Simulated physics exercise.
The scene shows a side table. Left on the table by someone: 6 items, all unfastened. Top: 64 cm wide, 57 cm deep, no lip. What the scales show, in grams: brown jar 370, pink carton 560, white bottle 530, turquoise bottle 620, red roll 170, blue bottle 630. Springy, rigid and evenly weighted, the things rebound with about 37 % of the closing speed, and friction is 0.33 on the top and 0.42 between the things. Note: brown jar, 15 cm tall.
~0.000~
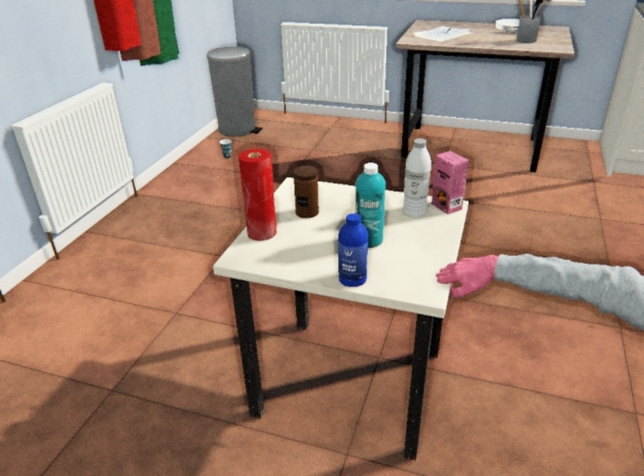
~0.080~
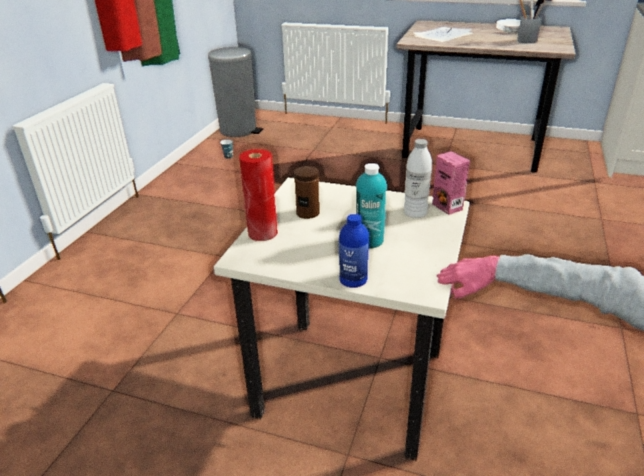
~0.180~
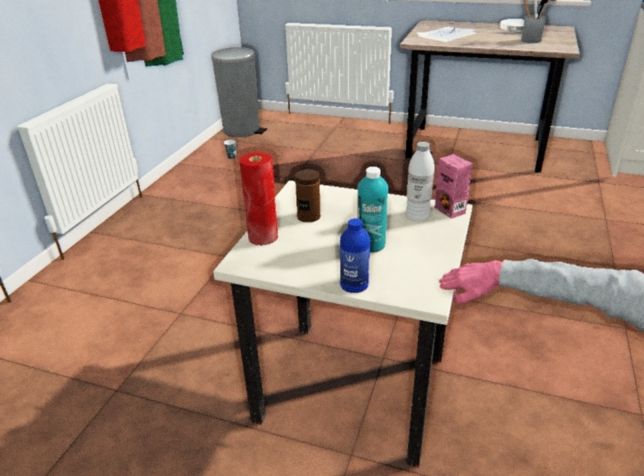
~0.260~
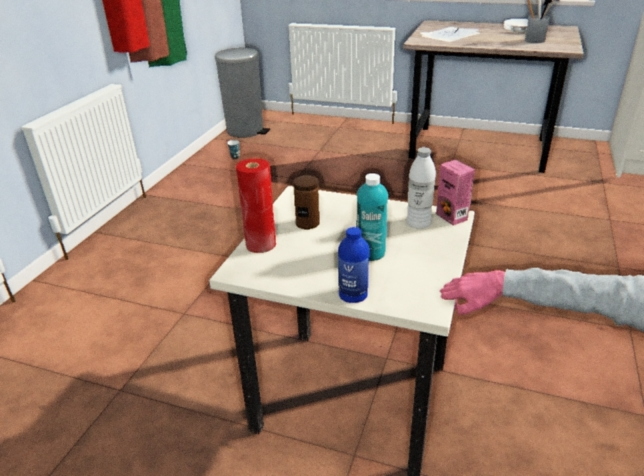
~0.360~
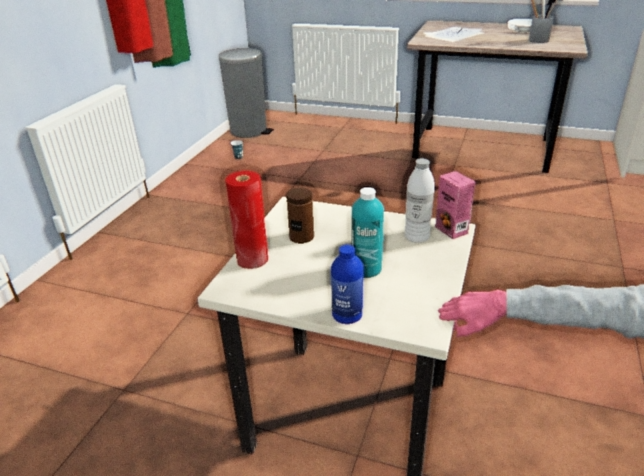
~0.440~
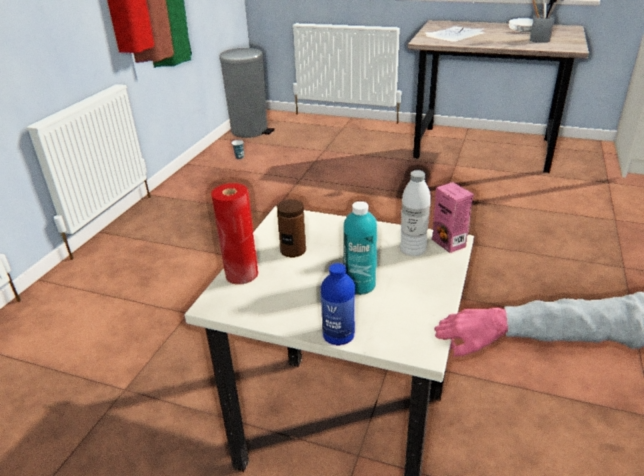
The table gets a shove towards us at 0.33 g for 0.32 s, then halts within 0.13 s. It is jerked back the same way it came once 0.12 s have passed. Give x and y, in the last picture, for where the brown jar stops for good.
It stops near (307, 208) in the last picture.
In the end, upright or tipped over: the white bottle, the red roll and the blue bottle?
Final state - white bottle: Goes over; red roll: Goes over; blue bottle: Goes over.
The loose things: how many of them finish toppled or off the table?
That makes 3.
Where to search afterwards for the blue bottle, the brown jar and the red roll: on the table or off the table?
Once it all settles, the blue bottle leaves its surface, the brown jar stays on its surface and the red roll leaves its surface.
Around 0.74 s, table 21 cm from its start; blue bottle now off the table; brown jar shifted 11 cm near (277, 248); white bottle at 49° to upright.
Around 1.04 s, table 1 cm from its start; red roll now off the table; brown jar shifted 15 cm near (300, 218); white bottle on its side.
Finally (1.7 s), off the table, red roll and blue bottle; on their side or leaning hard on the table, white bottle; not toppled but over 5 cm from the start, brown jar, pink carton and turquoise bottle. Final places as that camera would see them, brown jar near (307, 208).
